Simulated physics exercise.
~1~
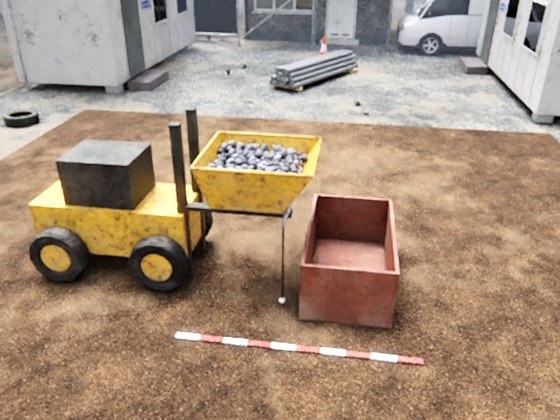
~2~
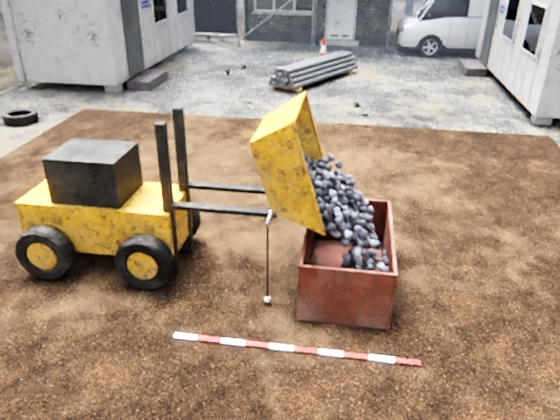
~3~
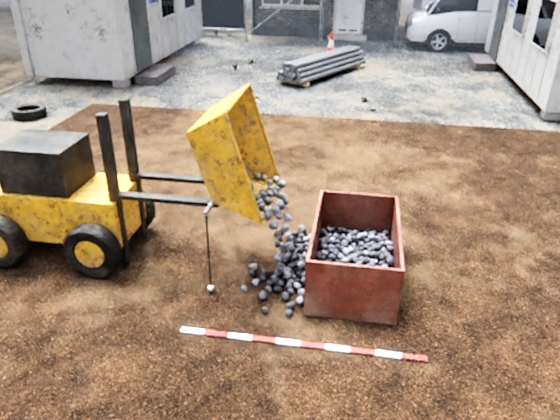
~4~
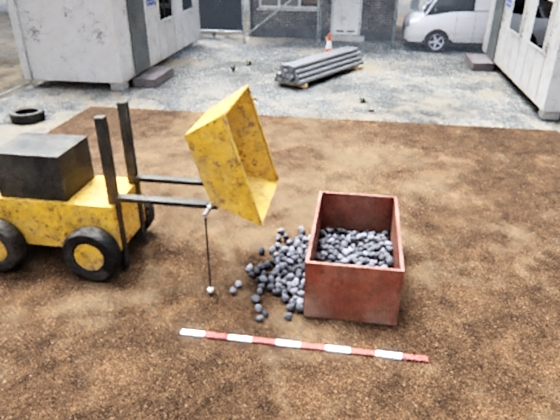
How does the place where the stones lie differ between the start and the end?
At the start the stones are all heaped in the raised yellow skip. At the end most of them lie lower and to the right in the red bin, with a smaller pile on the ground just left of it.
